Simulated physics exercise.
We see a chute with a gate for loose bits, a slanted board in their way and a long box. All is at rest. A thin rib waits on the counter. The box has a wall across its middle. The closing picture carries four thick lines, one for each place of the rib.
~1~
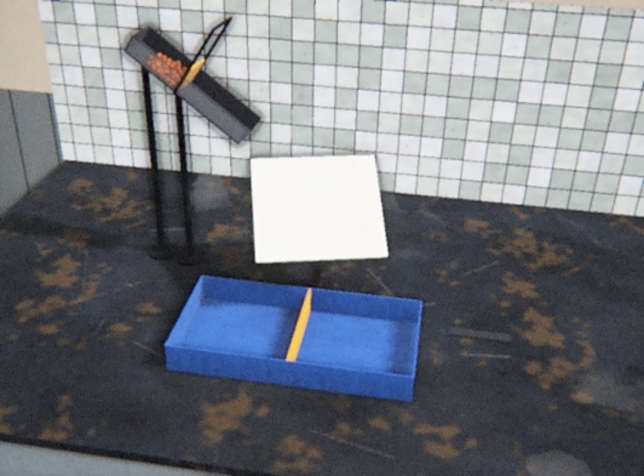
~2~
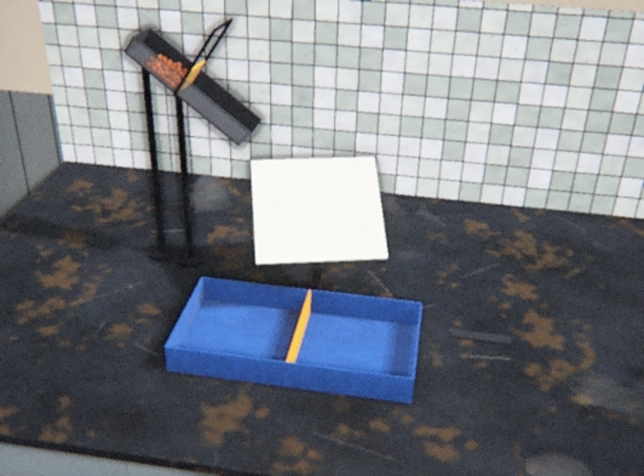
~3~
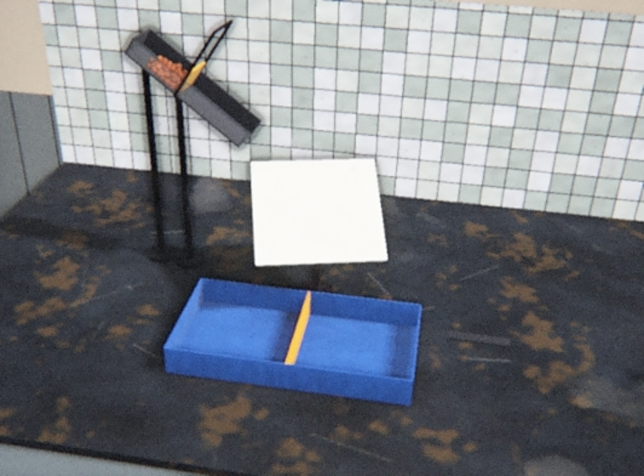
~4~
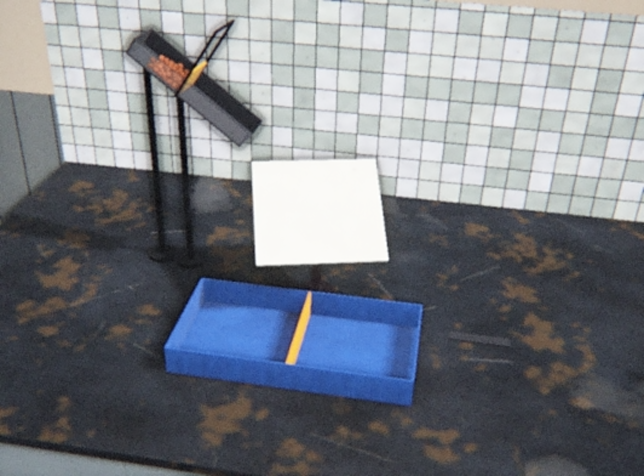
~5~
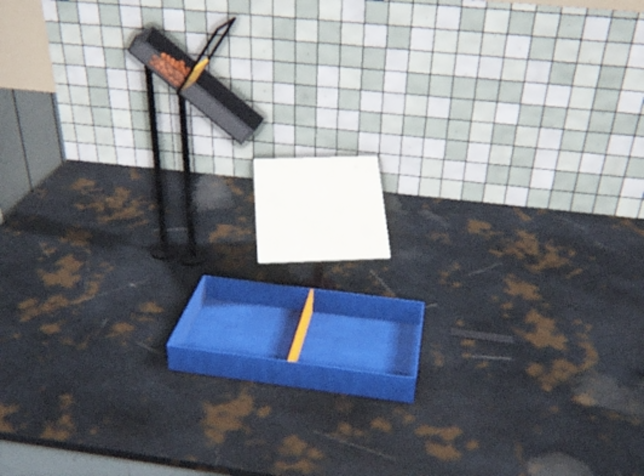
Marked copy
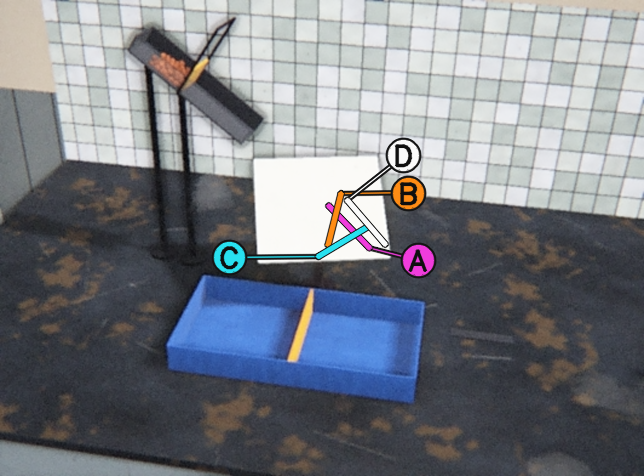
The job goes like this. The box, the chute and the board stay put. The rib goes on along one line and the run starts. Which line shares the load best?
I would pick line C.
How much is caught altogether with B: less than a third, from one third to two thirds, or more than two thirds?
It is more than two thirds.
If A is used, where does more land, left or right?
More lands on the right.
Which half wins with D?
Right.
On the marked copy, line A from (328, 205) to (369, 247); line B from (341, 193) to (328, 245); line C from (368, 226) to (318, 256); line D from (347, 200) to (385, 244).
If A is chosen, of what is caught, a small share in the left half, all but a few in the right.
If B is chosen, of what is caught, a small share in the left half, the bulk in the right.
If C is chosen, of what is caught, close to half in the left half, close to half in the right.
If D is chosen, of what is caught, a small share in the left half, all but a few in the right.
